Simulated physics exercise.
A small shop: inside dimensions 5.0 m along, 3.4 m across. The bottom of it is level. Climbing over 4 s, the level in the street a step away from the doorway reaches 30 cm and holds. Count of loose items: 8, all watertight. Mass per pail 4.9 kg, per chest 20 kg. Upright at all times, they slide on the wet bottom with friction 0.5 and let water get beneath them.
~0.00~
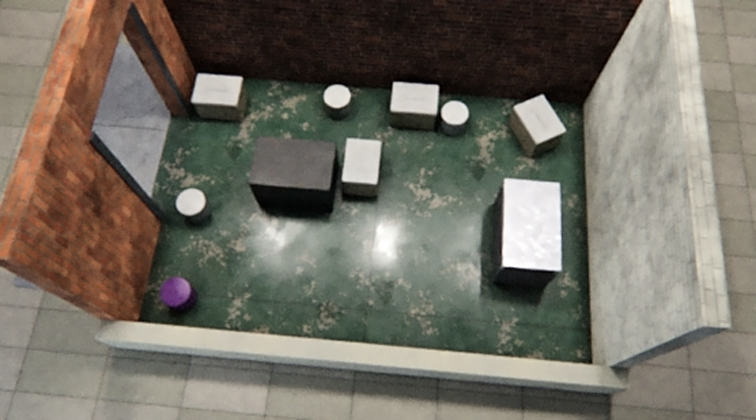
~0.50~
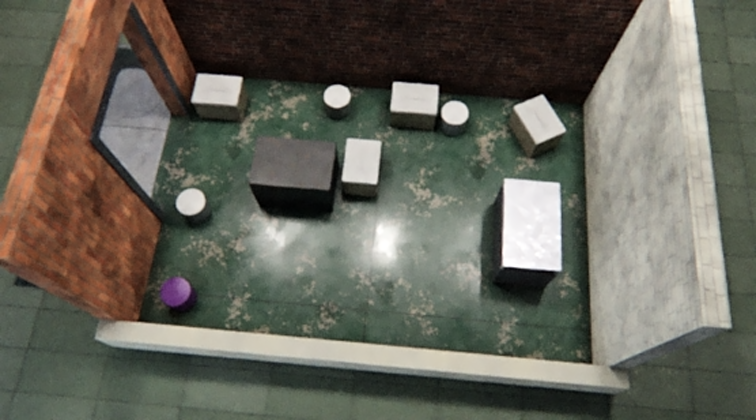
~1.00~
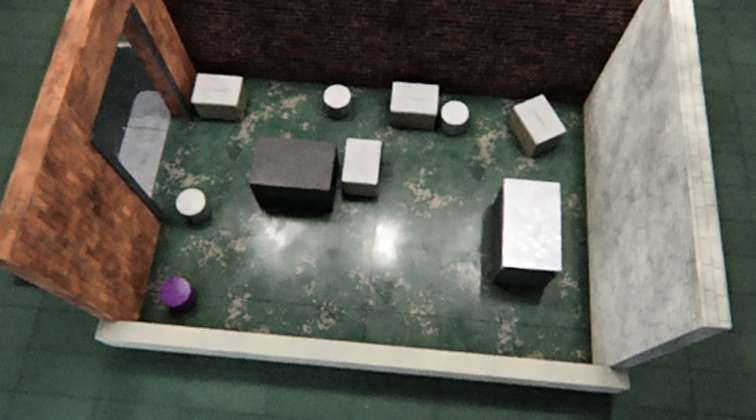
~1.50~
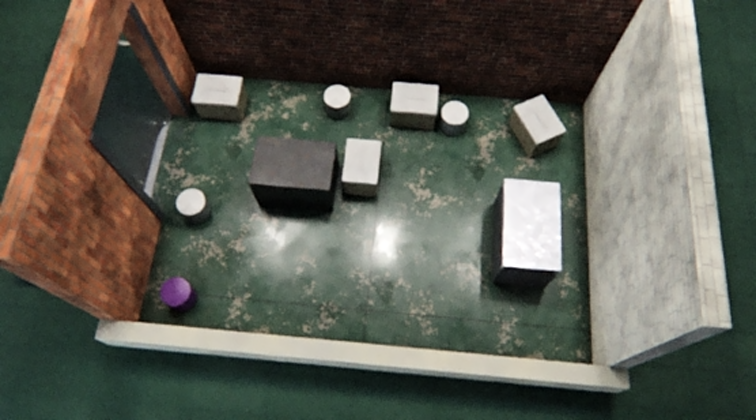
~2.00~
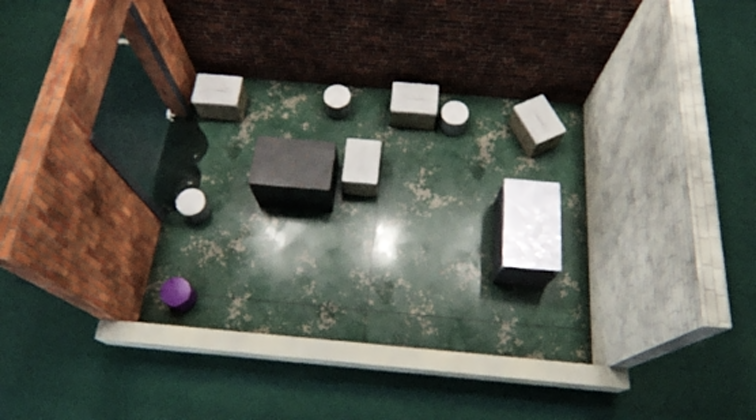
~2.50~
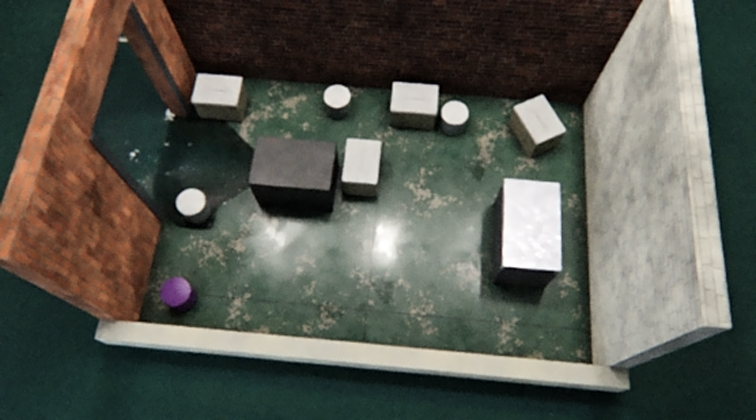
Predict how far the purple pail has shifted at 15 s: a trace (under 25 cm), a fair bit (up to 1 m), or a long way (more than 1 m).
A fair bit.
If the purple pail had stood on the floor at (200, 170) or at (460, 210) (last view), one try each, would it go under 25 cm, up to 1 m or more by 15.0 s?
First try: It covers a big distance; second try: It covers a big distance.
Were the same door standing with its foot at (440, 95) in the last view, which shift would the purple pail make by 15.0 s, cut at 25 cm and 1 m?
Well, the purple pail scoots a little.
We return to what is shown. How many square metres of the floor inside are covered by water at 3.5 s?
Somewhere around 3.5 m2, roughly.
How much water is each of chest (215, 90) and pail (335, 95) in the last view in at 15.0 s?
Depth approx. 23 cm / 23 cm.
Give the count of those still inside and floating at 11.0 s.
Answer: 8.
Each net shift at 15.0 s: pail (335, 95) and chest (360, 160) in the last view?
250 cm, 10 cm.
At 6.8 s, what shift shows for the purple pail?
5 cm, give or take.
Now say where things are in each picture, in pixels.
In the first picture, the purple pail at (175, 291) rests on the ground; water covers 0.0 m2; 0 of 8 have shifted.
In the second picture, the purple pail at (175, 291) rests on the ground; water covers 0.0 m2; 0 of 8 have shifted.
In the third picture, the purple pail at (175, 291) rests on the ground; 0.0 m2 under water; 0 of 8 have shifted.
In the fourth picture, the purple pail at (175, 291), on the bottom; 0.0 m2 under water; 0 of 8 have shifted.
In the fifth picture, the purple pail at (175, 291) rests on the ground; water covers 0.3 m2; 0 of 8 have shifted.
In the sixth picture, the purple pail at (175, 291), on the bottom; water covers 1.0 m2; 0 of 8 have shifted.
After 3.5 s the purple pail is near (175, 291), 0.0 m from its start, aground; 0 afloat.
After 6.8 s the purple pail is near (175, 289), 0.0 m from its start, aground; 1 afloat.
After 11.0 s the purple pail is near (163, 266), 0.3 m from its start, afloat; 8 afloat.
After 15.0 s the purple pail is near (189, 236), 0.6 m from its start, afloat; 8 afloat.
